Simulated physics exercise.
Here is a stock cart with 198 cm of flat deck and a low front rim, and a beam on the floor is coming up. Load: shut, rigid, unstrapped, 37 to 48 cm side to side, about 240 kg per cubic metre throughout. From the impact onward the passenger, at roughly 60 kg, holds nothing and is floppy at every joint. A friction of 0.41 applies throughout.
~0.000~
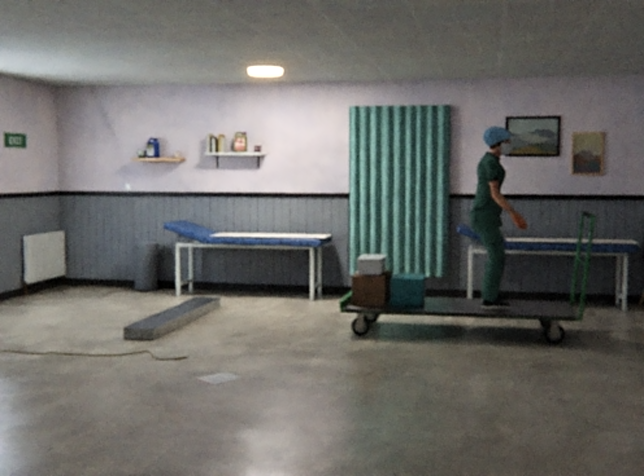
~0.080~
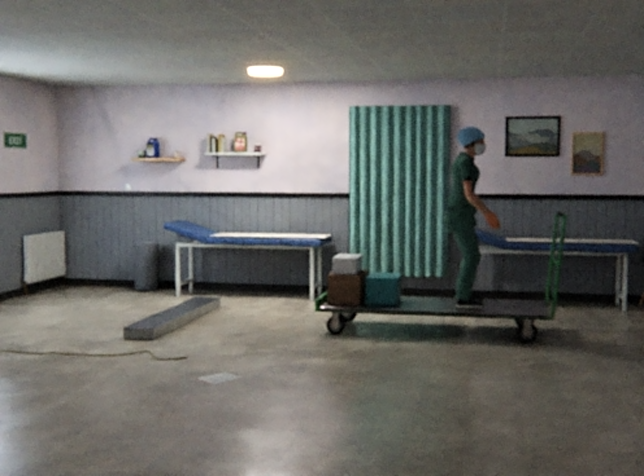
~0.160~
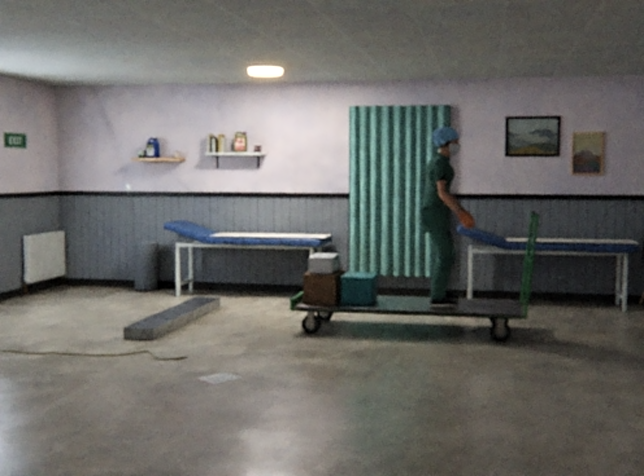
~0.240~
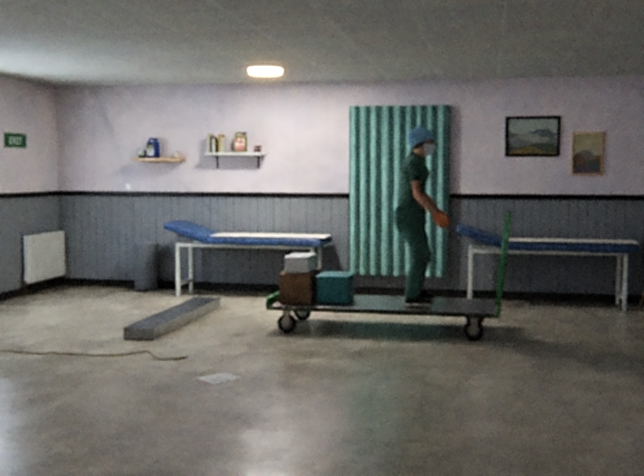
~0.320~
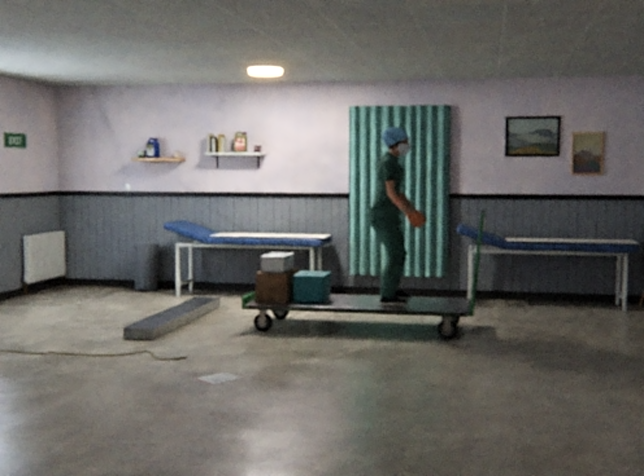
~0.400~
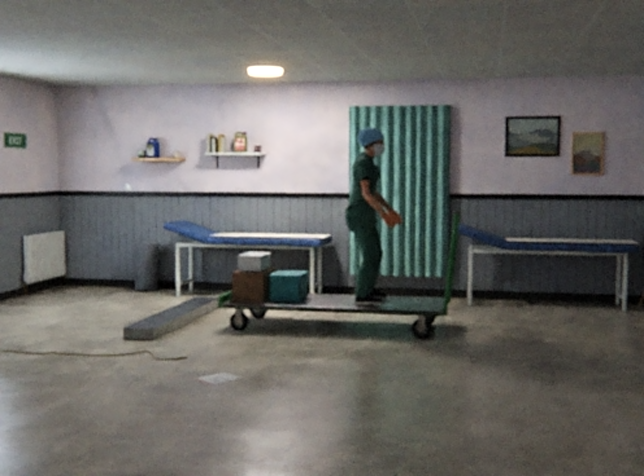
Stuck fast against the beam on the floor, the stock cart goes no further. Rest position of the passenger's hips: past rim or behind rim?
Past rim.
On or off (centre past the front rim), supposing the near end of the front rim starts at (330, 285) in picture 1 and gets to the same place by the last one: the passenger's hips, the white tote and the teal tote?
Hips - kept, white - dropped, teal - kept.
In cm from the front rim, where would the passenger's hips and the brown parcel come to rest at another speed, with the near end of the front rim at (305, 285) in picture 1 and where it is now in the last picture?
In that run, the hips end up 50 cm back from the front rim and brown ends up 20 cm back.
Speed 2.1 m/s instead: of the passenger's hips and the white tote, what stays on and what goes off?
In that case hips on, white off.
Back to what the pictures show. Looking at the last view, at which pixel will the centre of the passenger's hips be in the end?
Roughly at (167, 299).
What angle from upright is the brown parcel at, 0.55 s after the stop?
Tilt: Around 0°.
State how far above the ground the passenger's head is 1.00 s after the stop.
About 10 cm above the ground.
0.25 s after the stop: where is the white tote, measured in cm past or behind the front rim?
About 40 cm past the rim.
Impact comes at 0.58 s.
After 0.83 s the passenger's hips are 50 cm behind the rim, near (231, 239) in the last picture's view.
After 1.13 s the passenger's hips are 3 cm behind the rim, near (184, 256) in the last picture's view.
After 1.58 s the passenger's hips are 16 cm past the rim, near (166, 267) in the last picture's view.
When all is still (3.1 s), past the rim, white tote and the passenger's hips; behind it, brown parcel and teal tote.
